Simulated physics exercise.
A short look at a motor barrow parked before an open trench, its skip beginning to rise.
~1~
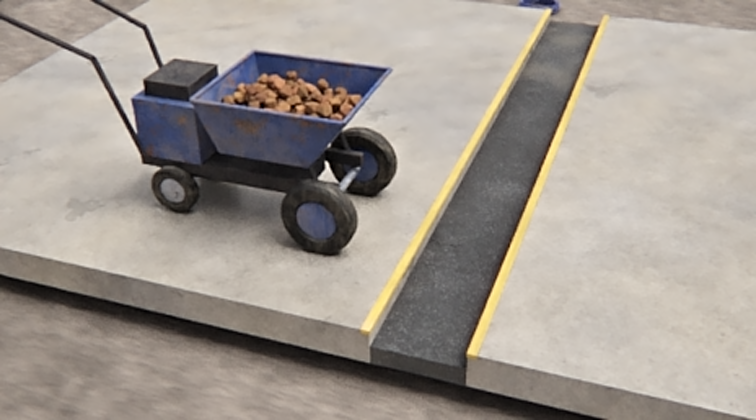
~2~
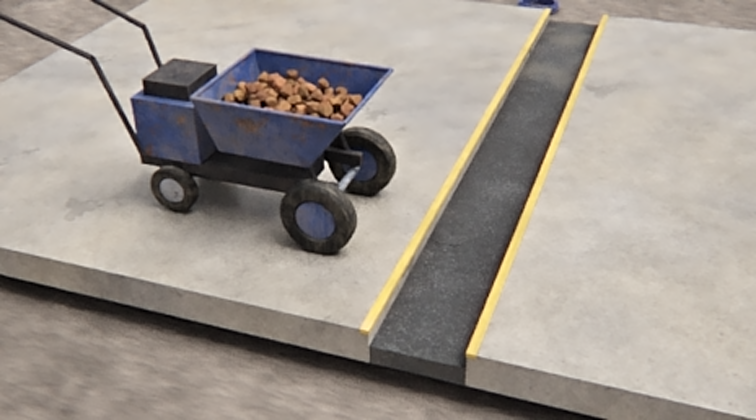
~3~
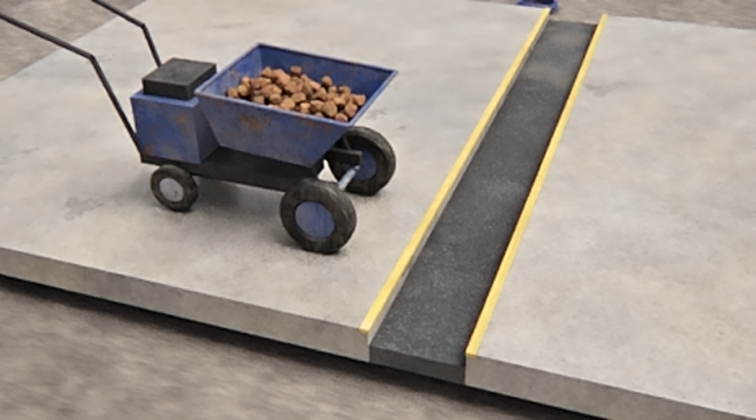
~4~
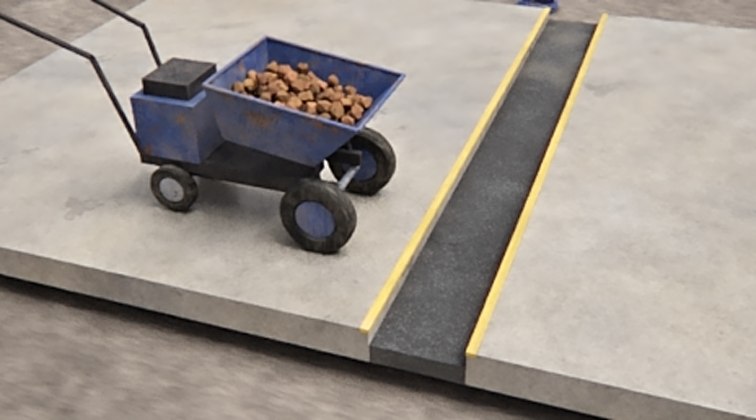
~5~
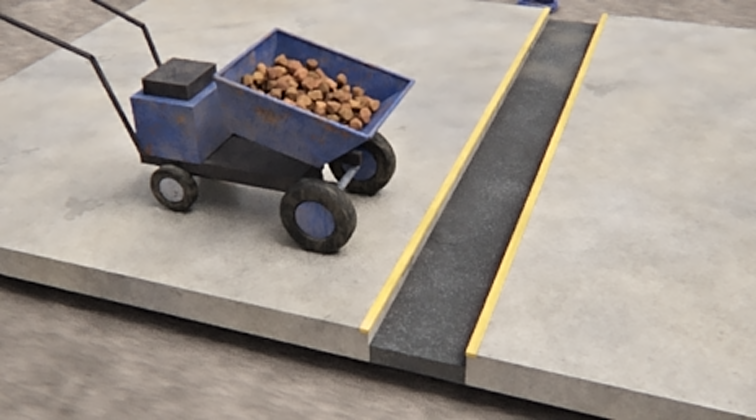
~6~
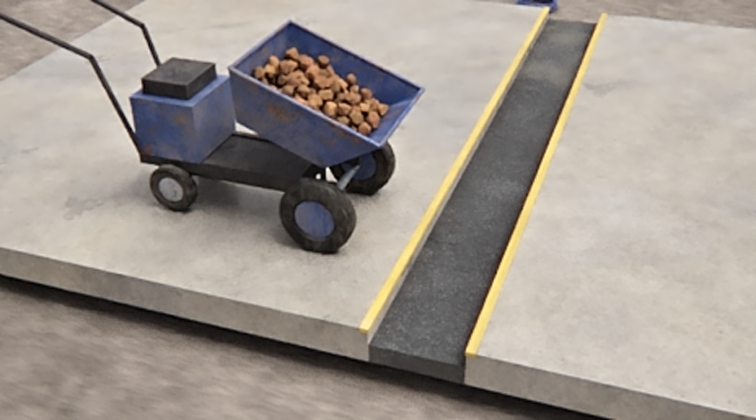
A blue motor barrow loaded with brown clods stood still beside a shallow, dark trench edged in yellow, and its skip slowly tilted forward to the right, its back end rising clearly.
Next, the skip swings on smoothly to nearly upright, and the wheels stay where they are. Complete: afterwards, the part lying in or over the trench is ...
... the majority.
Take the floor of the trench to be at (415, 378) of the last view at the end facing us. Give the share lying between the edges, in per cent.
Around 100 percent.
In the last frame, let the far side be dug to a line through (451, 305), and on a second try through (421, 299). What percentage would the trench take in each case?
50 %, give or take, and then 10 %.
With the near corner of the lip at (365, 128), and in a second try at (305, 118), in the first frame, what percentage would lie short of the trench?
Around 0 and 10 per cent respectively.
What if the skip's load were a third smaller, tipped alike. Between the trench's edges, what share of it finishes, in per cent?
Estimate: Close to 90 %.
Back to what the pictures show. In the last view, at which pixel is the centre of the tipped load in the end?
Around (476, 244), give or take.
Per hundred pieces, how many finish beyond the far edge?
10 percent.
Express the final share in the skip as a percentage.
Estimate: Some 5 %.
Soon, skip tipped steeply; all in the skip.
A while on, skip tipped right over; most in the skip; about a quarter in or heaped over the trench; a stray few falling.
Towards the end, skip tipped right over; about a quarter in the skip; most in or heaped over the trench; a small part beyond it.
Finally, skip tipped right over; a small part in the skip; most in or heaped over the trench; a small part beyond it.
